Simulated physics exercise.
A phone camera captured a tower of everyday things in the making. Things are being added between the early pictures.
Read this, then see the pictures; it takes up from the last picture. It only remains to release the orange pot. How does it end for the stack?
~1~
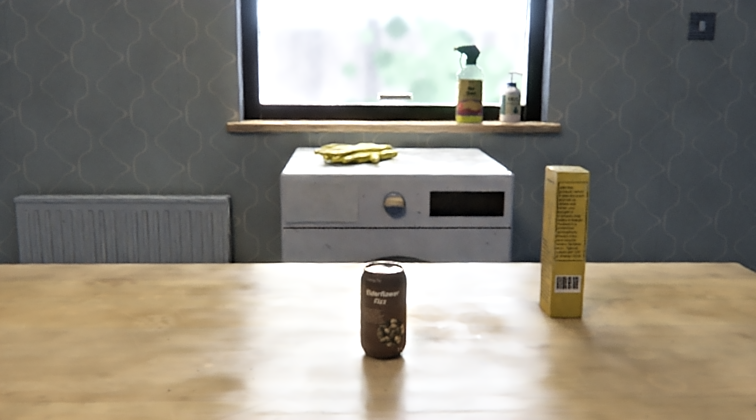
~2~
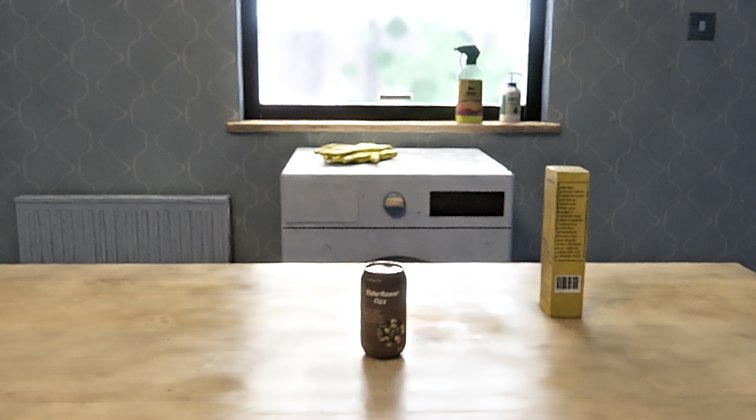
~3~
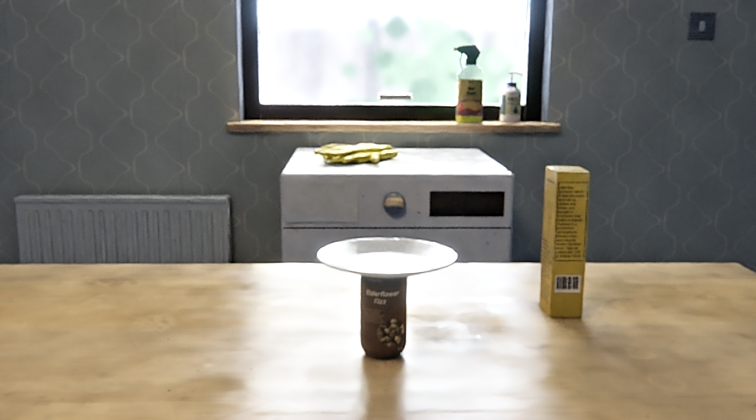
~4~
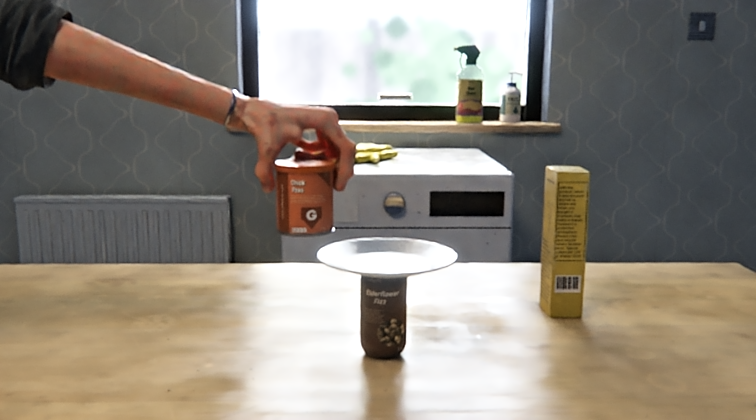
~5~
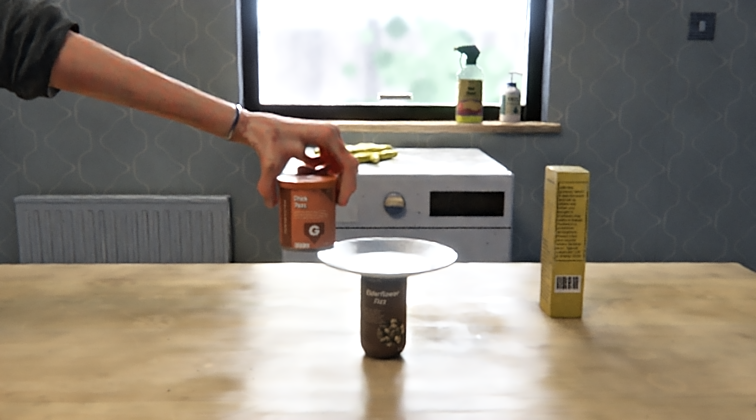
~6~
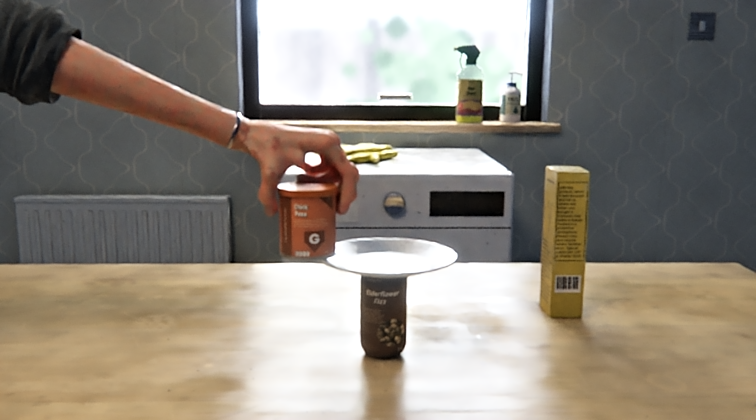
Something topples.
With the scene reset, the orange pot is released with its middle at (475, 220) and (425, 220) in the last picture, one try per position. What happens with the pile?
With the first placement the pile tips over, with the second it remains stable.
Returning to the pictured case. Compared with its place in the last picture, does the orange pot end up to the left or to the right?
Result: Further left.
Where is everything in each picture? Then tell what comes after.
In the first frame, the last thing is not in view yet.
In the second frame, the last thing is not in view yet; brown can (384, 310).
In the third frame, the last thing is not in view yet; yellow carton (564, 241).
The fourth frame shows coming down; orange pot (305, 197); white plate (387, 260).
The fifth frame shows coming down; orange pot (308, 212); brown can (384, 310).
The sixth frame shows set down, still held; orange pot (308, 220); yellow carton (564, 241).
Then, 0.30 s later than the last frame, orange pot now fallen.
Then, 0.40 s later than the last frame, things are still on the move.
Then, 1.80 s later than the last frame, nothing new.
When it is over, fallen, orange pot; the other 3 as before. End places, in pixels of the last picture, orange pot near (260, 326). The pile loses its balance.
